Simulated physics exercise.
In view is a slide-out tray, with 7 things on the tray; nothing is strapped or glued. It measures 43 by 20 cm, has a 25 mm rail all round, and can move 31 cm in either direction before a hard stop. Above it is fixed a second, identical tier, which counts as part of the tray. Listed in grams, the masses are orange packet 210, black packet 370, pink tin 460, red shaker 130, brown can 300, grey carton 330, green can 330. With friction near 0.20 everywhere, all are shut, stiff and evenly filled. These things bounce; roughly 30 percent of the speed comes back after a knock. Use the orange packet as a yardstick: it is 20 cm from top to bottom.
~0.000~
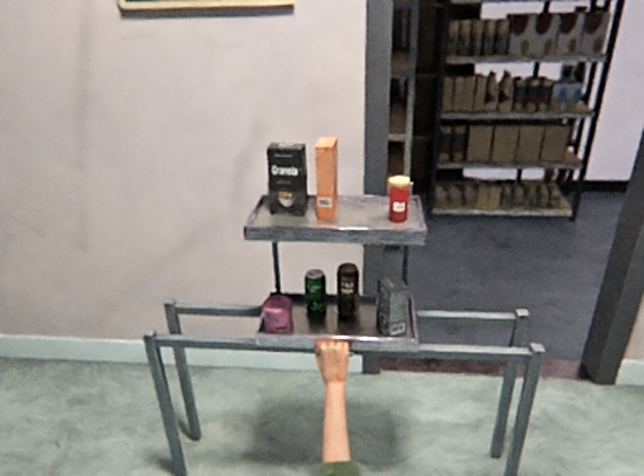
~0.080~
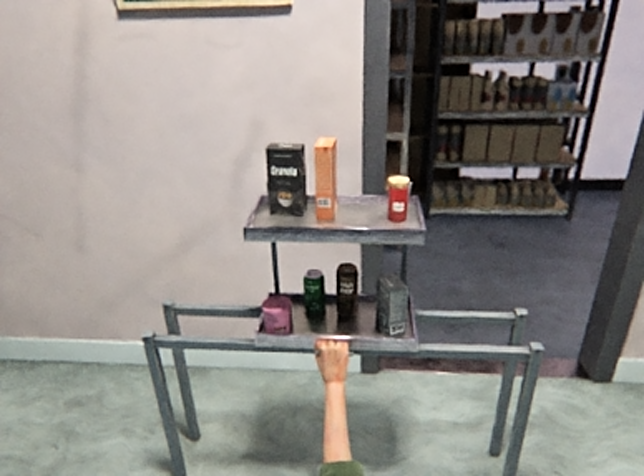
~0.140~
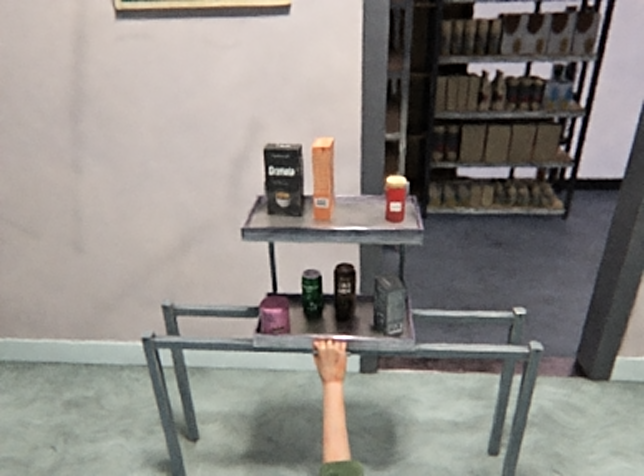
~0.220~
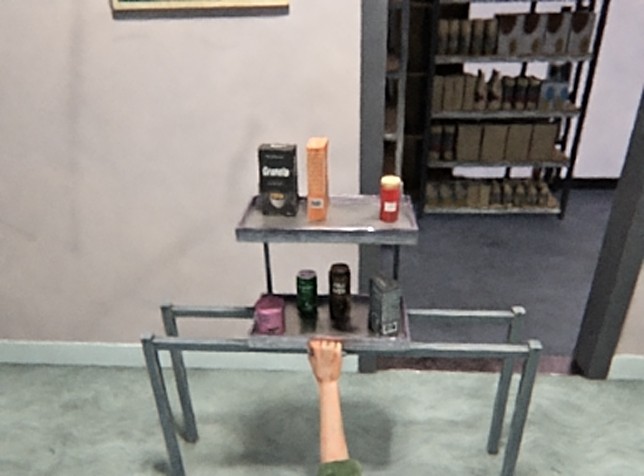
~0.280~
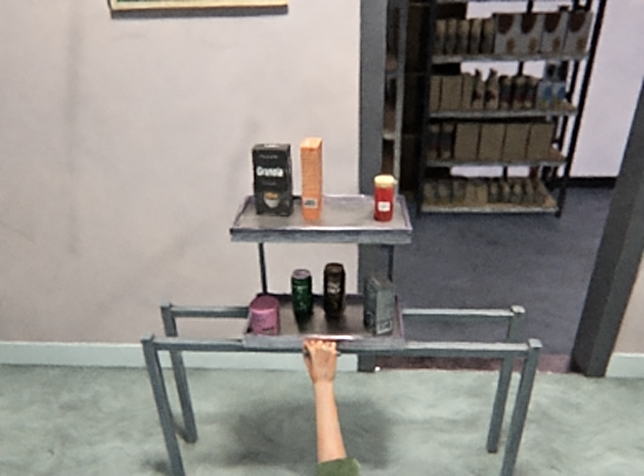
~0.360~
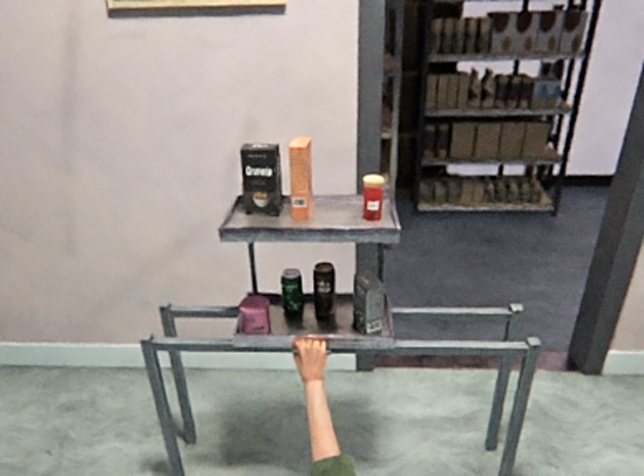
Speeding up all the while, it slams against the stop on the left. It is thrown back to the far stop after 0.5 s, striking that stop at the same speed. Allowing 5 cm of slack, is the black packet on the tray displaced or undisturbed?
Clear change of position.
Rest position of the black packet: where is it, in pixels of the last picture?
Rest point: Near (460, 178).
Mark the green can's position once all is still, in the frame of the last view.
End point: Approx. (441, 292).
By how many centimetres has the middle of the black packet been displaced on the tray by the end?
Around 14 centimetres.
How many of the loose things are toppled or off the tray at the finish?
0.
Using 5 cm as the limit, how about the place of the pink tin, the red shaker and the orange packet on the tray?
Note: Pink tin departs its position. Red shaker is left in place. Orange packet departs its position.
After 0.96 s, tray 31 cm left; black packet 20° off upright near (148, 176); orange packet 19° off upright; green can 9° off upright.
After 2.76 s, tray 31 cm right; black packet moved 2 cm near (412, 178); grey carton moved 12 cm; red shaker moved 12 cm.
In the end (3.5 s), not toppled but over 5 cm from the start, orange packet, black packet, pink tin and green can; the other 3 under 5 cm from the start. At the end, from the last picture's camera, black packet near (460, 178).
